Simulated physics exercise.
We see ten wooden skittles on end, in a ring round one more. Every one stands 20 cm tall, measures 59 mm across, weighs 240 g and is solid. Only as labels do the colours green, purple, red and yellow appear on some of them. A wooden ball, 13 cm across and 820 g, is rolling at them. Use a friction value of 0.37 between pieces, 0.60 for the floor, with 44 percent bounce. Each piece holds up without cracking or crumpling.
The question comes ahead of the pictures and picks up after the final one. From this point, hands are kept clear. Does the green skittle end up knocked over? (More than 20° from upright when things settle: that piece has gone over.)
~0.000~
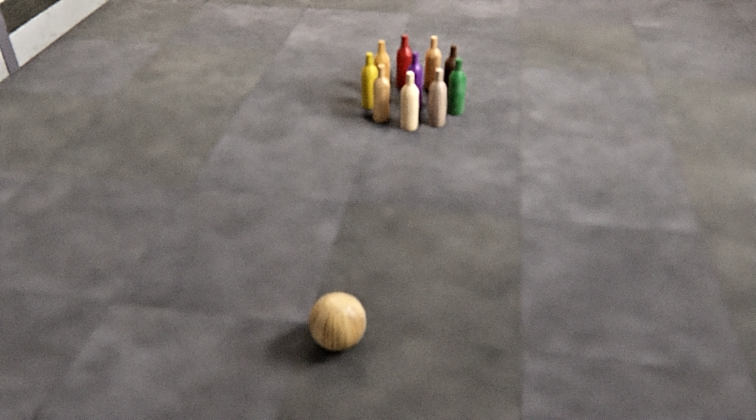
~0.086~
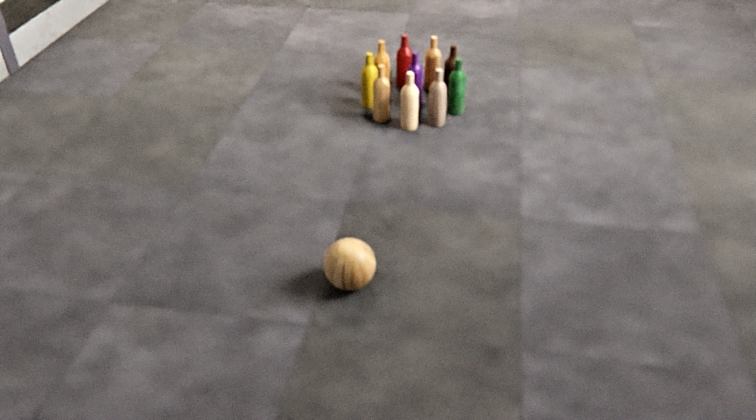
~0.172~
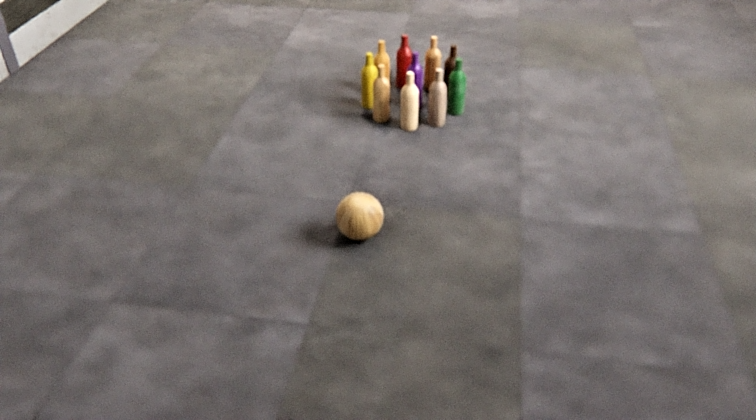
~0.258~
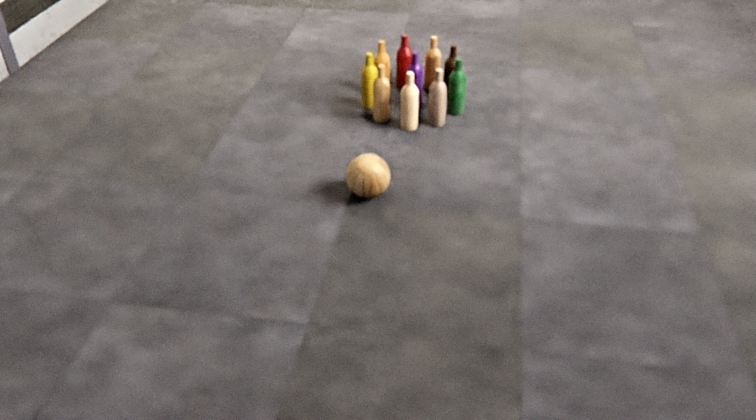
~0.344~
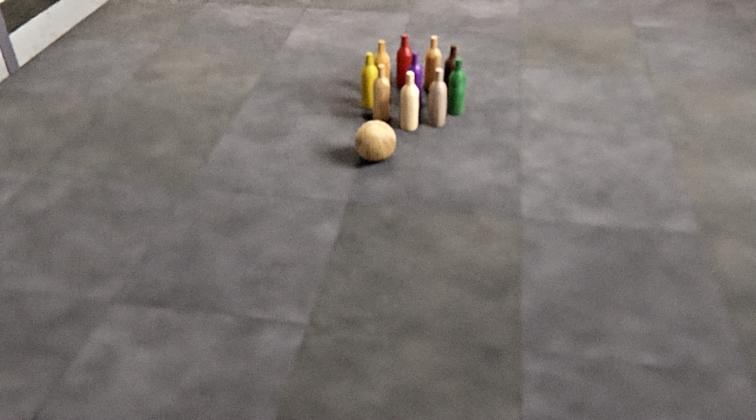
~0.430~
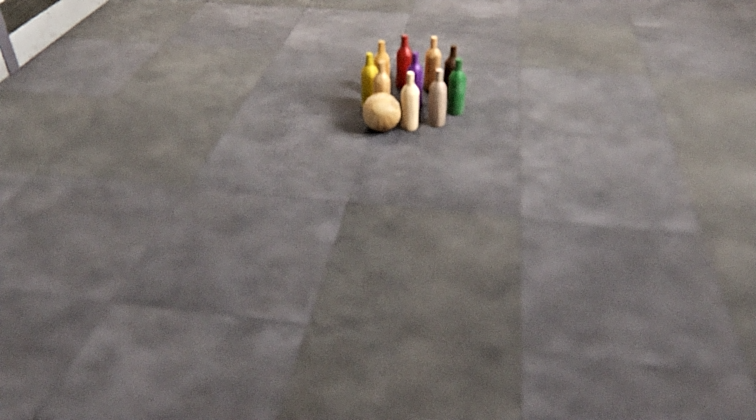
No.
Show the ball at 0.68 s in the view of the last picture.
Around (385, 80).
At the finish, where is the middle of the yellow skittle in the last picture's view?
About pixel (351, 63).
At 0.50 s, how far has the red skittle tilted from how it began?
It's at some 0 degrees.
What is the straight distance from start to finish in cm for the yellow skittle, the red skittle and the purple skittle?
Net displacement, roughly: Yellow ~ 30 cm, red ~ 20 cm, purple ~ 0 cm.
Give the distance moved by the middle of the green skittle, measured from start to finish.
About 0 cm from where it started.
After 0.50 s, ball still moving; none of the 10 skittles over, 3 disturbed; green skittle unmoved; yellow skittle leaning 5°.
After 0.68 s, ball still moving; 4 of the 10 skittles over; green skittle unmoved; yellow skittle lying flat.
At rest (2.8 s), ball at rest; 4 of the 10 skittles over; green skittle unmoved; yellow skittle lying flat; red skittle lying flat. As the last picture would show them, middles, green skittle near (457, 86), yellow skittle near (351, 63).
